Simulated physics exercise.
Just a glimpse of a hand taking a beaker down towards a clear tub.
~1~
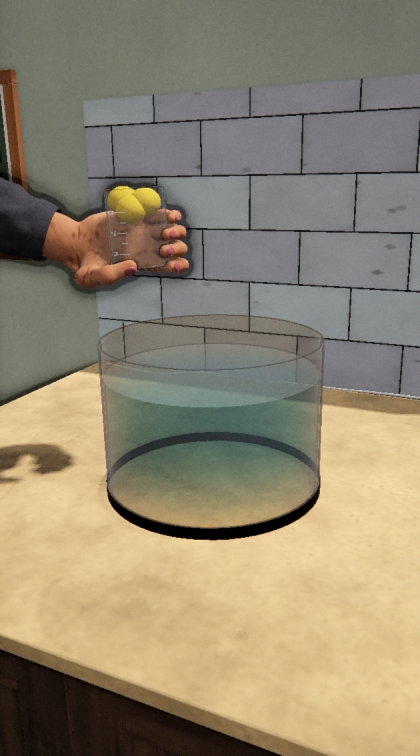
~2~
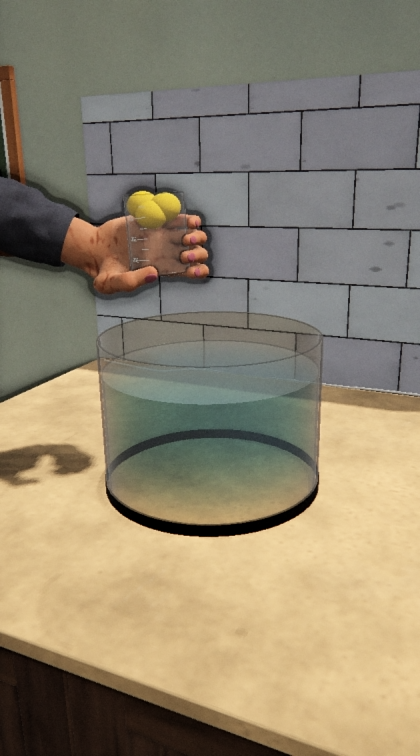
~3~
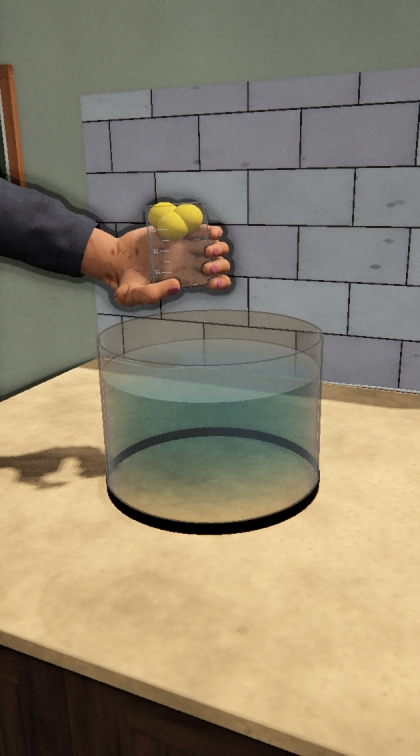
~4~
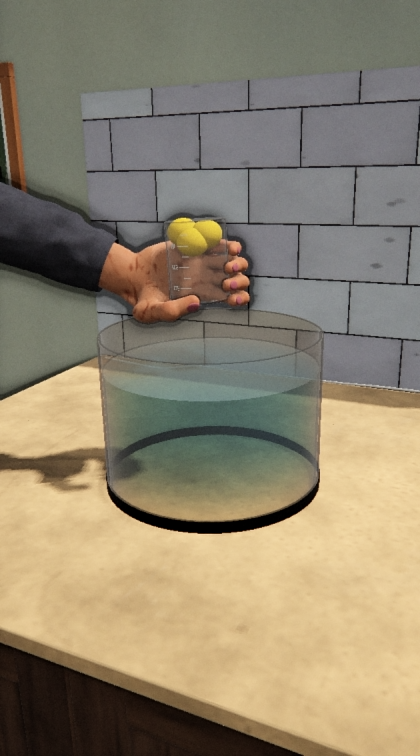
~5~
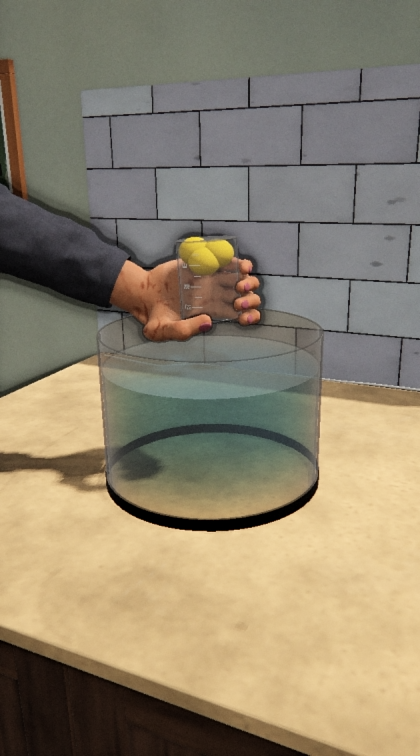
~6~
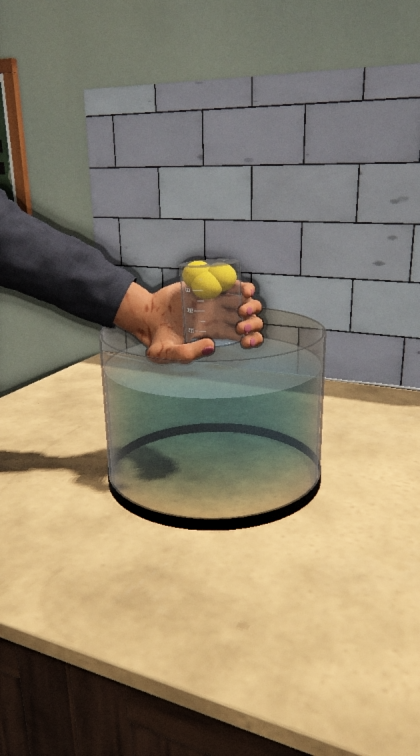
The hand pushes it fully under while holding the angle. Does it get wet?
No.
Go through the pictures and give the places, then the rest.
Beaker (138, 229) mouth down; above the clear tub, in the first frame.
Beaker (158, 235) mouth down; tissue (155, 207); coming down, in the second frame.
Beaker (179, 246) mouth down; lower, in the third frame.
Beaker (198, 261) mouth down; tissue (196, 234); lower still, in the fourth frame.
Beaker (209, 280) mouth down; close to the surface, in the fifth frame.
Beaker (212, 303) mouth down; tissue (210, 277); just over the surface, in the sixth frame.
Next, the beaker enters the water.
After that, air is trapped inside and holds the level down.
Finally, the beaker is under, still full of air, and the tissue is dry.
